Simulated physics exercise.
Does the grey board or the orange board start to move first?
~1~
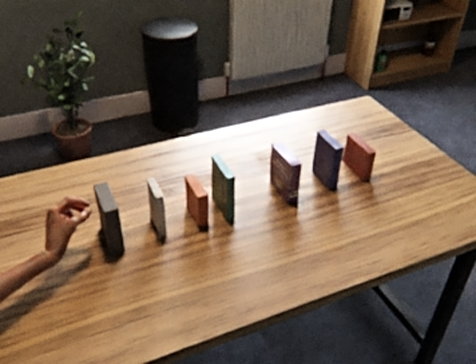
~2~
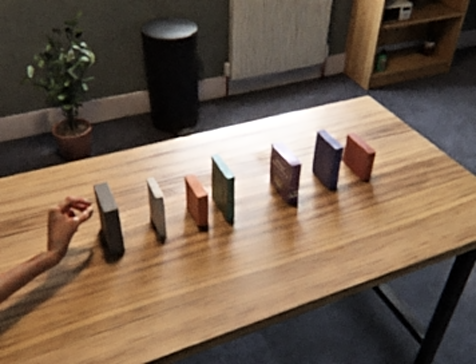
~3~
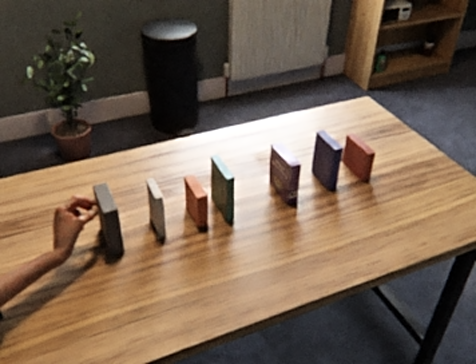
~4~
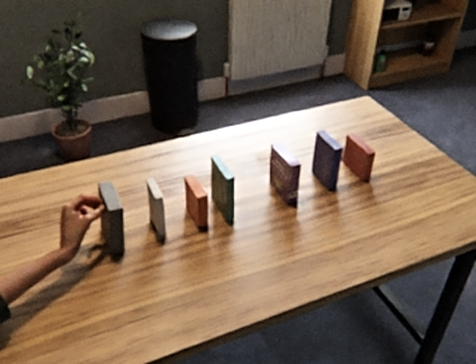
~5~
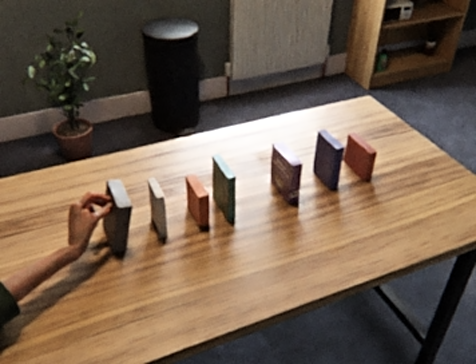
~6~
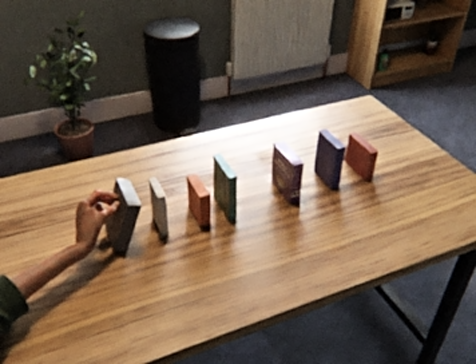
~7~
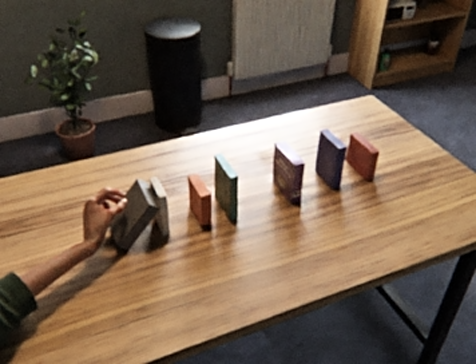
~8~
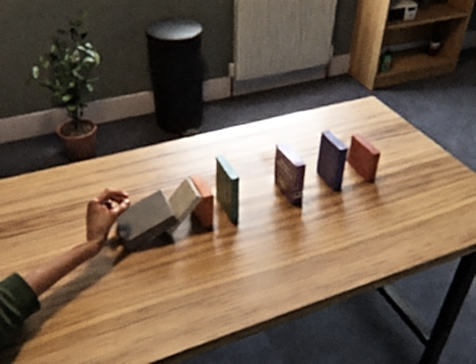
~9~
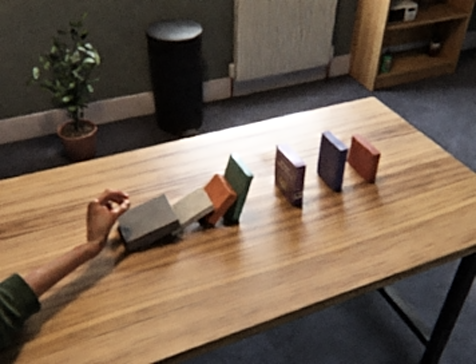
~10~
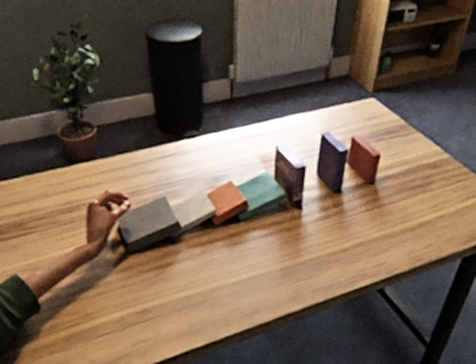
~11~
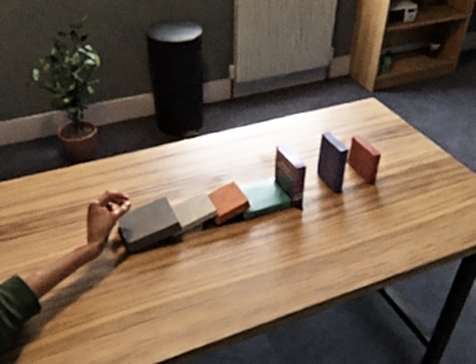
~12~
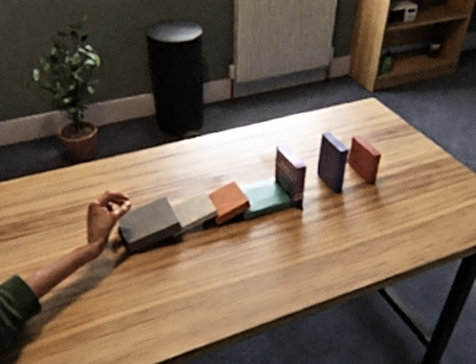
The grey board moves first, leaning under the push of the hand. The orange board only starts to tip later, once the white board has fallen against it.
